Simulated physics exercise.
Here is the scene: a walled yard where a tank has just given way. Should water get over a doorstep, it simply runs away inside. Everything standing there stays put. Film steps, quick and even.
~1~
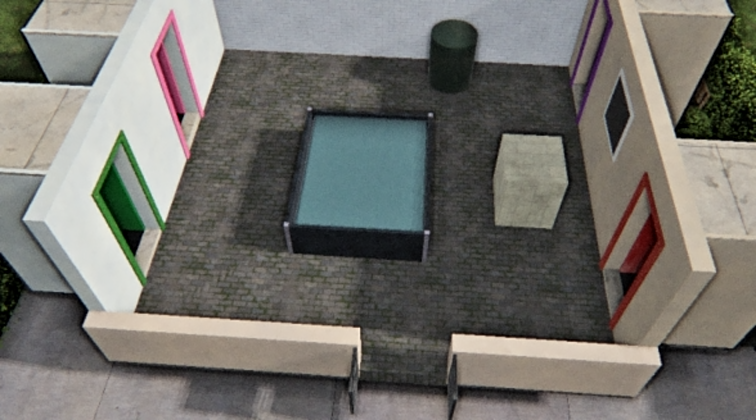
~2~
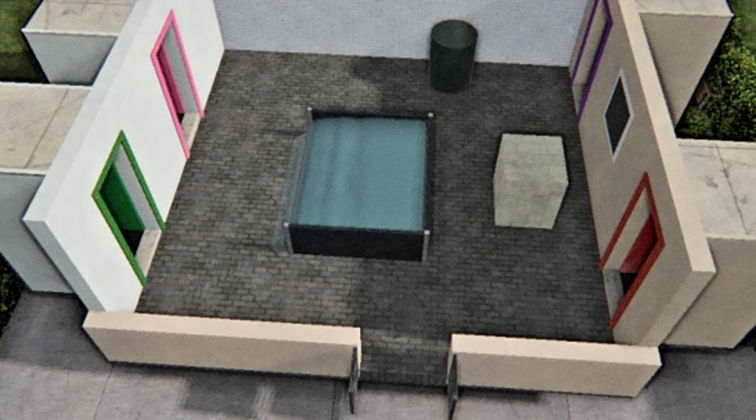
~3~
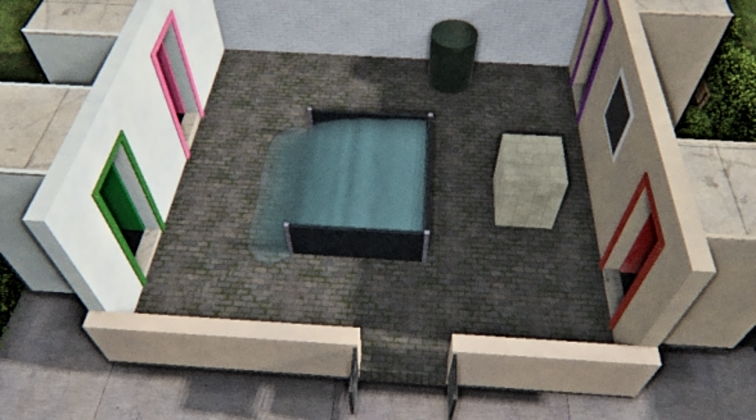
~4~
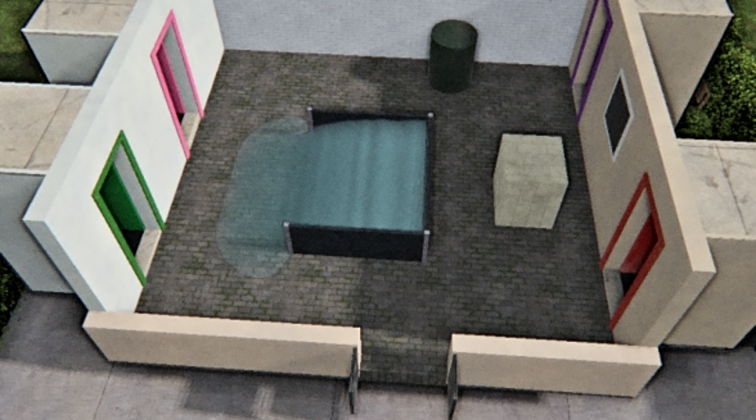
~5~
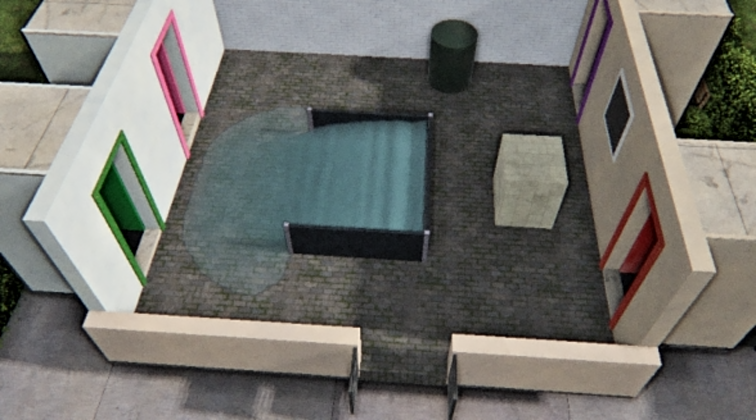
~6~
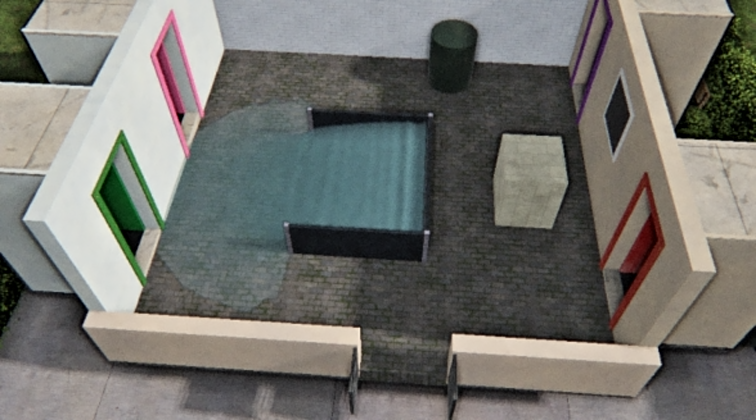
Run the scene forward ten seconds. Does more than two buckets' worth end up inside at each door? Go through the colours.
Outcome: The pink door will pass more than two buckets; the purple door will pass two buckets at most; the red door will pass more than two buckets; the green door will pass more than two buckets.
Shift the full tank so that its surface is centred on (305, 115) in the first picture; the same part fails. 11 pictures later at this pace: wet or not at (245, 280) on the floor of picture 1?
Submerged.
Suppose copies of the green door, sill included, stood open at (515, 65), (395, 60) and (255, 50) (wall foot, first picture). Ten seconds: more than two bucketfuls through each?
Same order as asked - stays within the limit, stays within the limit and exceeds the limit.
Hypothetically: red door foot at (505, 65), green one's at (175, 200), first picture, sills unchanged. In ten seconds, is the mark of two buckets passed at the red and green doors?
Short version: The red stays within the limit and the green tops the limit.
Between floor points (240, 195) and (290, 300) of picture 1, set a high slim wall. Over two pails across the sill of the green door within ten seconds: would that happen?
Note: Green door remains below the limit.
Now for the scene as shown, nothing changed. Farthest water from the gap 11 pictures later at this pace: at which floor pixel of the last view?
I'd point to (224, 52).
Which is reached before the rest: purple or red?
Go with the door marked red.
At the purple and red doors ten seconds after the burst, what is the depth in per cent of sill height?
Roughly 60 % and 220 %, respectively.
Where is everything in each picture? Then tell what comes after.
In the first picture, the water tank at (364, 170) is whole and still.
In the second picture, water pours out at (303, 182) and has run to (287, 254).
In the third picture, the front is at (291, 131), out from the gap at (304, 184).
In the fourth picture, the front is at (276, 123), out from the gap at (304, 185).
In the fifth picture, water pours out at (304, 185) and has run to (209, 269).
In the sixth picture, water pours out at (304, 185) and has run to (159, 243).
A moment on, water covers 25 % of the floor; the pink door over two buckets in, the purple door not reached, the red door not reached, the green door over two buckets in.
Next, water covers 30 % of the floor; the pink door far over two buckets in, the purple door not reached, the red door not reached, the green door far over two buckets in.
Then, water covers 45 % of the floor; the pink door far over two buckets in, the purple door not reached, the red door not reached, the green door far over two buckets in.
Later, water covers 85 % of the floor; the pink door far over two buckets in, the purple door wet at the sill, nothing in, the red door over two buckets in, the green door far over two buckets in.
In the end, water covers 95 % of the floor; the pink door far over two buckets in, the purple door wet at the sill, nothing in, the red door far over two buckets in, the green door far over two buckets in.
